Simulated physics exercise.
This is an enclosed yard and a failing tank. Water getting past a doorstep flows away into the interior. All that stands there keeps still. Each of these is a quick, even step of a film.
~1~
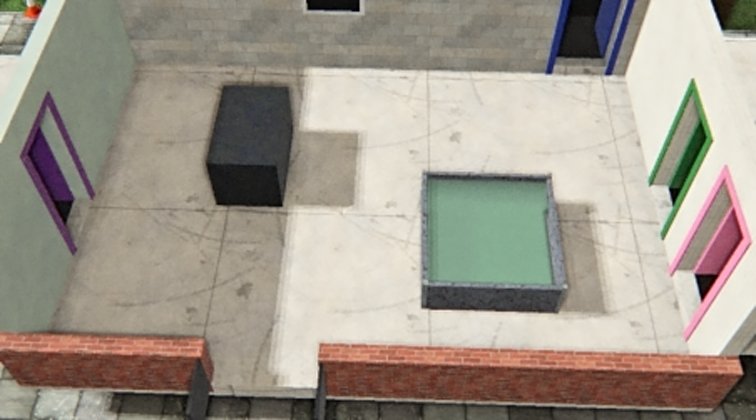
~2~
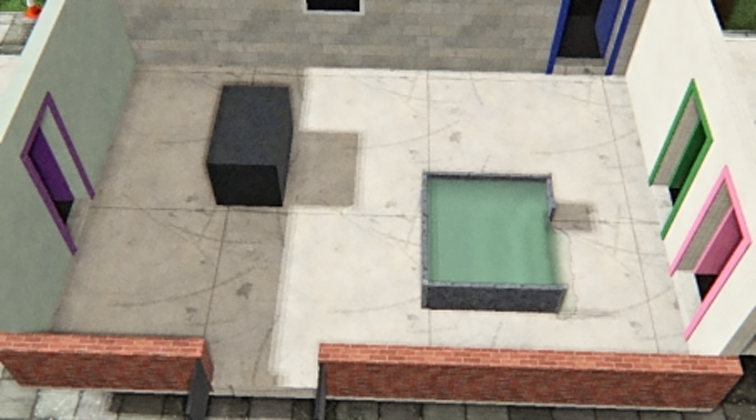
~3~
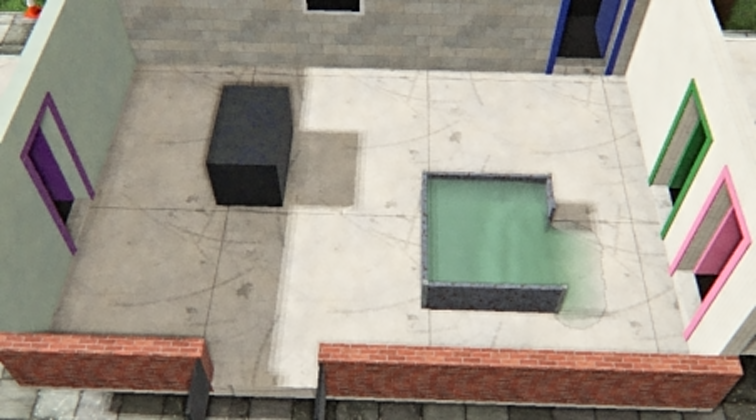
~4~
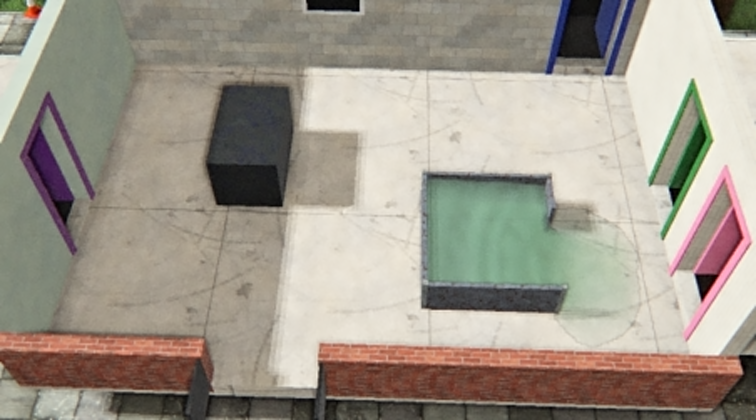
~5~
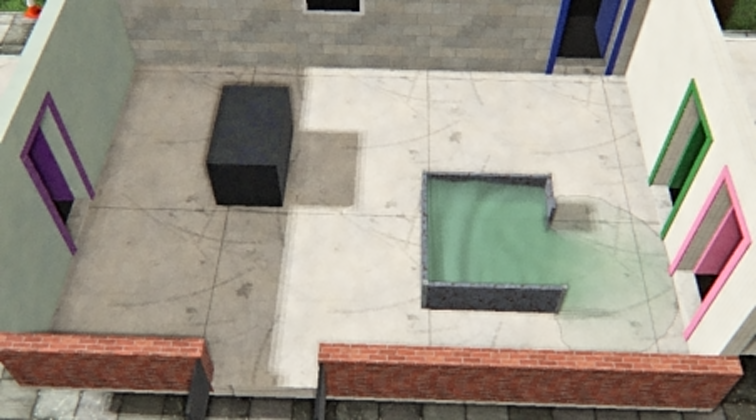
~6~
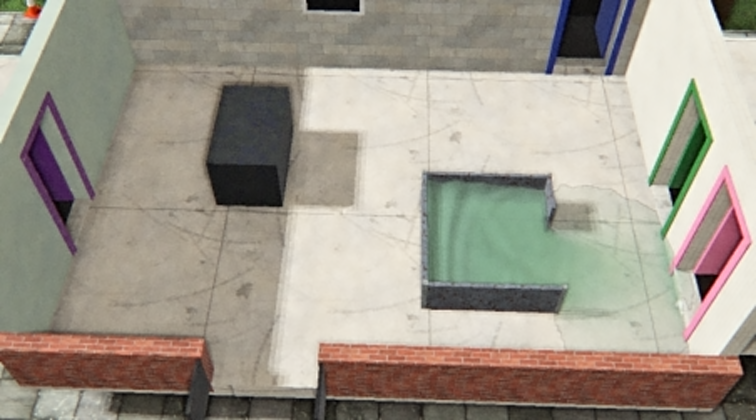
Greenish water sat still in a square tank in a walled yard, then poured out through a gap in its right side and spread across the pale floor toward the green and pink doorways.
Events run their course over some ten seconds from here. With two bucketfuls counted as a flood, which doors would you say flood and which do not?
The pink door exceeds two buckets; the purple door does not exceed two buckets; the blue door does not exceed two buckets; the green door exceeds two buckets.
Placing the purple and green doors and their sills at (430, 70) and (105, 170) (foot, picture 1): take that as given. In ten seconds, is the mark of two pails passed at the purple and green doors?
Looking at both, the purple one stays unflooded and the green one stays unflooded.
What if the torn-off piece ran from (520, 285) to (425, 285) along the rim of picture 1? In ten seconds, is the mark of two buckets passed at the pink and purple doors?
Pink holds, purple floods.
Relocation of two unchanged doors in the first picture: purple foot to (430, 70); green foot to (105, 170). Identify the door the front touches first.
Result: The pink door.
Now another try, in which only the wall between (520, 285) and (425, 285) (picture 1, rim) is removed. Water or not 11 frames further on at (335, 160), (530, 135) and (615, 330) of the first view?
Unwetted, unwetted, submerged.
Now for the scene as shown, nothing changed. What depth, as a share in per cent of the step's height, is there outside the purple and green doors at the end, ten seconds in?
Approx. 80 % followed by 110 %.
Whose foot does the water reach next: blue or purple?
Call: The blue-painted one.
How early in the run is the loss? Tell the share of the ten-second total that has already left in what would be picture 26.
Near 70 %.
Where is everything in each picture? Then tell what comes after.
The first picture shows still water in the water tank at (490, 230).
In the second picture, water pours out at (551, 264) and has run to (564, 313).
In the third picture, the front is at (592, 318), out from the gap at (551, 264).
In the fourth picture, water pours out at (551, 264) and has run to (615, 233).
In the fifth picture, water pours out at (550, 264) and has run to (664, 248).
In the sixth picture, the front is at (685, 340), out from the gap at (551, 264).
A moment on, water covers 10 % of the floor; the pink door over two buckets in, the purple door not reached, the blue door not reached, the green door under two buckets in.
Next, water covers 15 % of the floor; the pink door far over two buckets in, the purple door not reached, the blue door not reached, the green door over two buckets in.
Then, water covers 30 % of the floor; the pink door far over two buckets in, the purple door not reached, the blue door wet at the sill, nothing in, the green door far over two buckets in.
Later, water covers 55 % of the floor; the pink door far over two buckets in, the purple door not reached, the blue door wet at the sill, nothing in, the green door far over two buckets in.
In the end, water covers 85 % of the floor; the pink door far over two buckets in, the purple door wet at the sill, nothing in, the blue door wet at the sill, nothing in, the green door far over two buckets in.
